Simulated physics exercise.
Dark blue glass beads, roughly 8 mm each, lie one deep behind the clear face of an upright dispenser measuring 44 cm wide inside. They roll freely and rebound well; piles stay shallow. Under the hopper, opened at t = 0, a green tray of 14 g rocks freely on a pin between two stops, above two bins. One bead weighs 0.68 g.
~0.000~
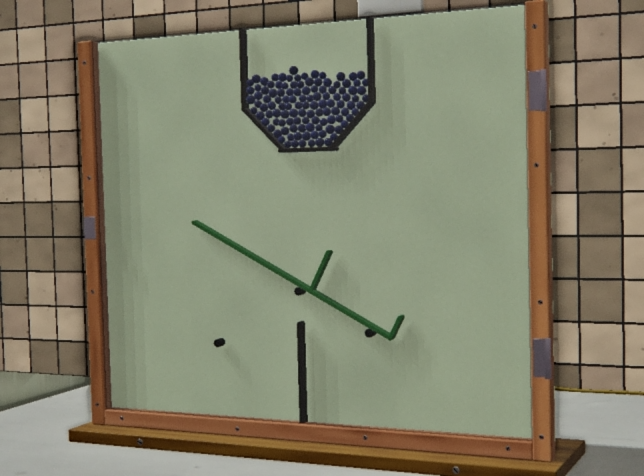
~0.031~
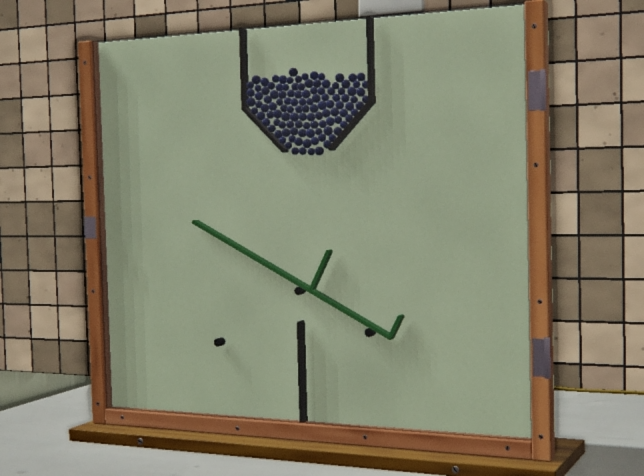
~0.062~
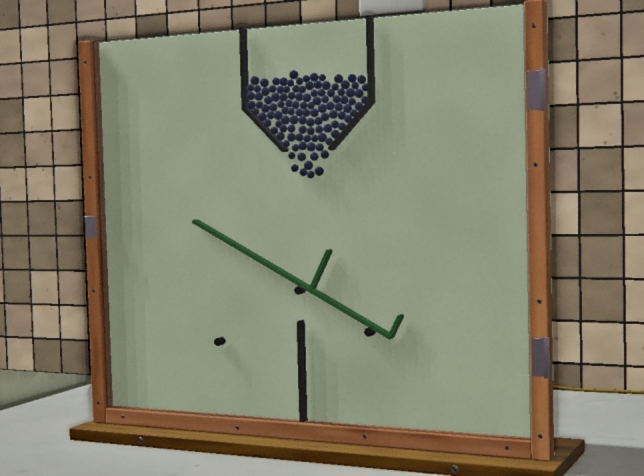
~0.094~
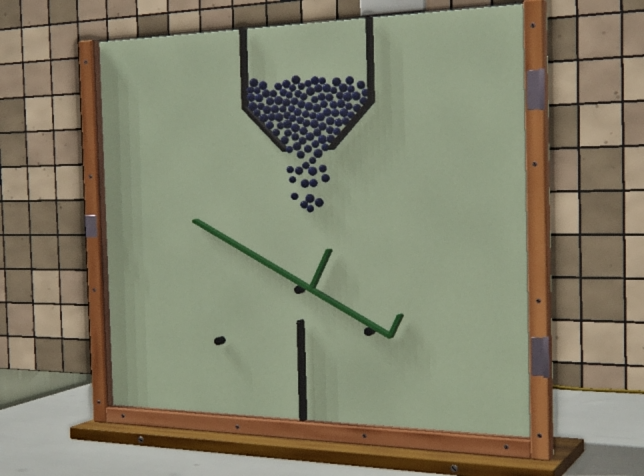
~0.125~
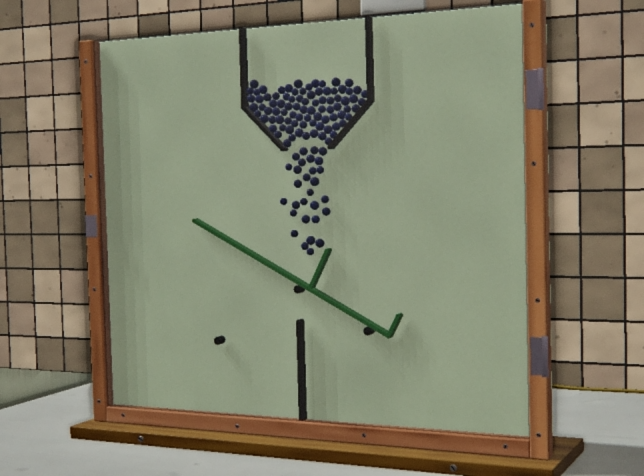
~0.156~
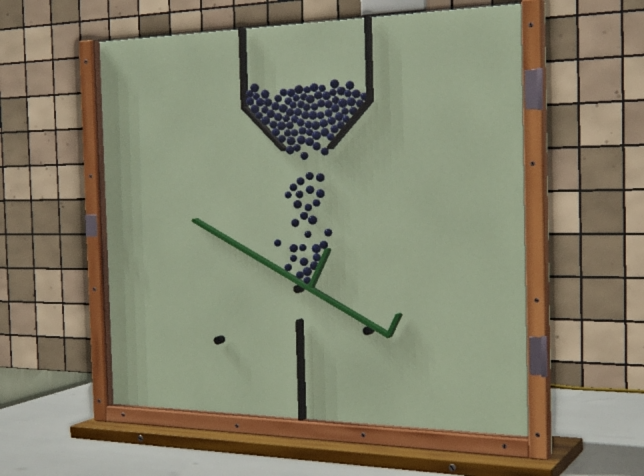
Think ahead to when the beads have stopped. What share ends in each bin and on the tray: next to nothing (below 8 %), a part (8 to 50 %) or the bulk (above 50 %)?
Left bin next to nothing. Right bin a part. Tray the bulk.
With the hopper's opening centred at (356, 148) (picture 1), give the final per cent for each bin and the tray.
Left bin: 0; right bin: 70; tray: 30.
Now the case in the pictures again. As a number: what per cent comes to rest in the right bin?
About 30 per cent.
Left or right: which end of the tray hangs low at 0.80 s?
The right end.
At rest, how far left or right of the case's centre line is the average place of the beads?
About 4 cm to the right.
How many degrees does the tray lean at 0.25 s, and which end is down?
Some 25° with the right end low.
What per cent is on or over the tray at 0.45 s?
About 90 per cent.
After 0.25 s 50 % have left the hopper; tray right end down 25°; on or over it 50 %, past it to the left 0 %, to the right 0 %.
After 0.80 s 100 % have left the hopper; tray right end down 28°; on or over it 75 %, past it to the left 0 %, to the right 25 %.
All still by 2.4 s, left bin 0 %, right bin 30 %, tray 70 %; tray right end down 28°.
